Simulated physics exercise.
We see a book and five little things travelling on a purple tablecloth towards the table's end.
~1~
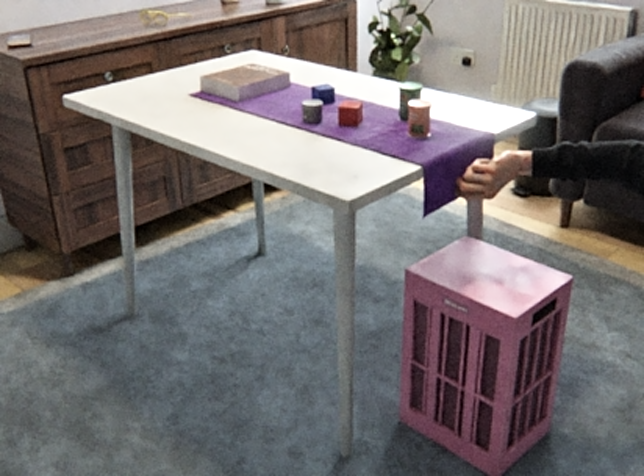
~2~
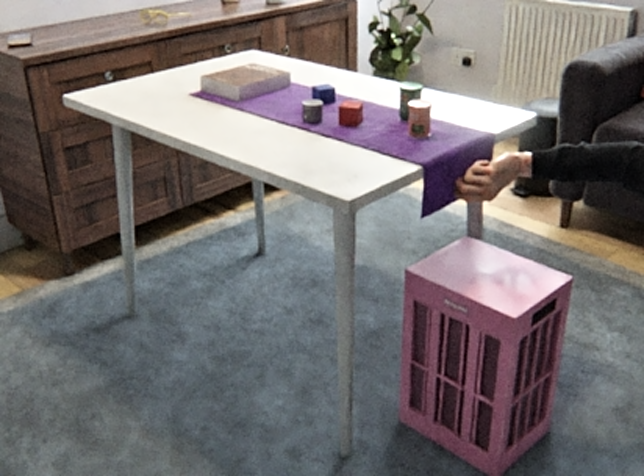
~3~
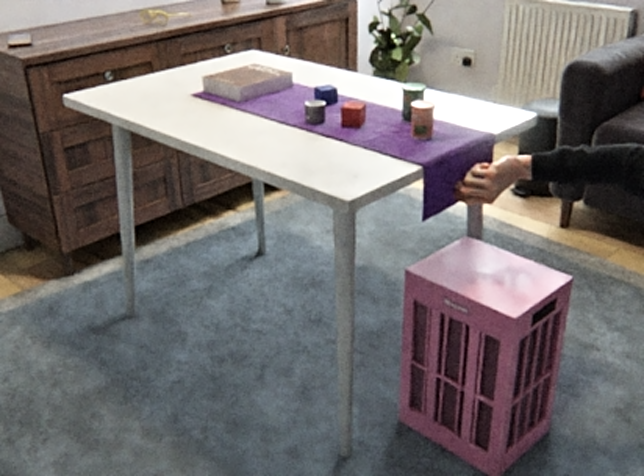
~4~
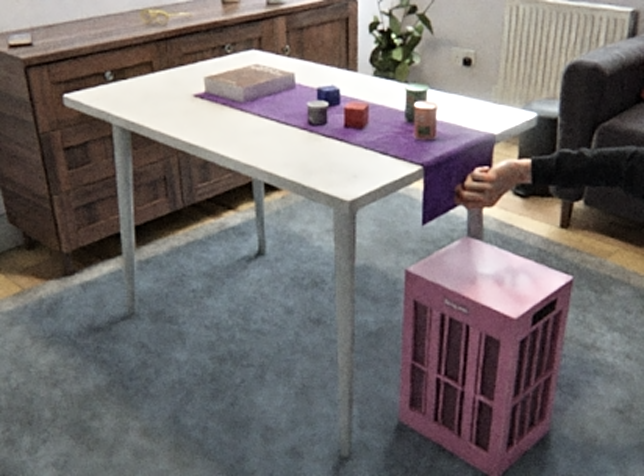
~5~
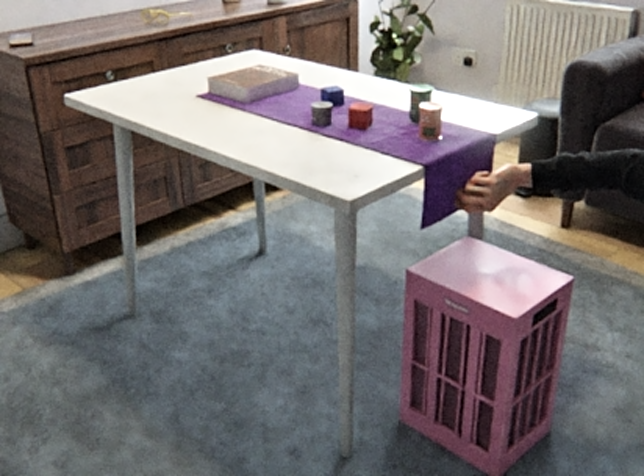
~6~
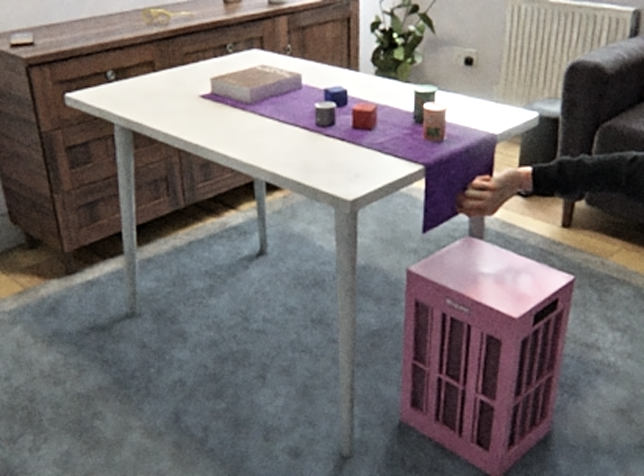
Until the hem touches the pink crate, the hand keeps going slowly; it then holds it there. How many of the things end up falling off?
One.
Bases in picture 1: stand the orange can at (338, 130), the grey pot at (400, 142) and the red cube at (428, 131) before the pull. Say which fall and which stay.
Orange can: Still on; grey pot: Off; red cube: Off.
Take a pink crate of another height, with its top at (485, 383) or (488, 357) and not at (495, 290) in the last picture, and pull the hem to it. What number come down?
Then 4 and 3.
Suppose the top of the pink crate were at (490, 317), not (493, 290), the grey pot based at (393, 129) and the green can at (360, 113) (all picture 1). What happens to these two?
The grey pot? Lost. The green can? Safe.
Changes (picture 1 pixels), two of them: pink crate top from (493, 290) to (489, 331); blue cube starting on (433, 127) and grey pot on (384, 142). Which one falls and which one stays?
Note: Blue cube lost; grey pot lost.
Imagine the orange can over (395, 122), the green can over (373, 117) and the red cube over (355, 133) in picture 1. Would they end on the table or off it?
Note: Orange can kept on top; green can kept on top; red cube kept on top.
Soon after, hem on the crate; orange can gone.
In the end, hem on the crate; orange can gone. The count of fallen things is one.
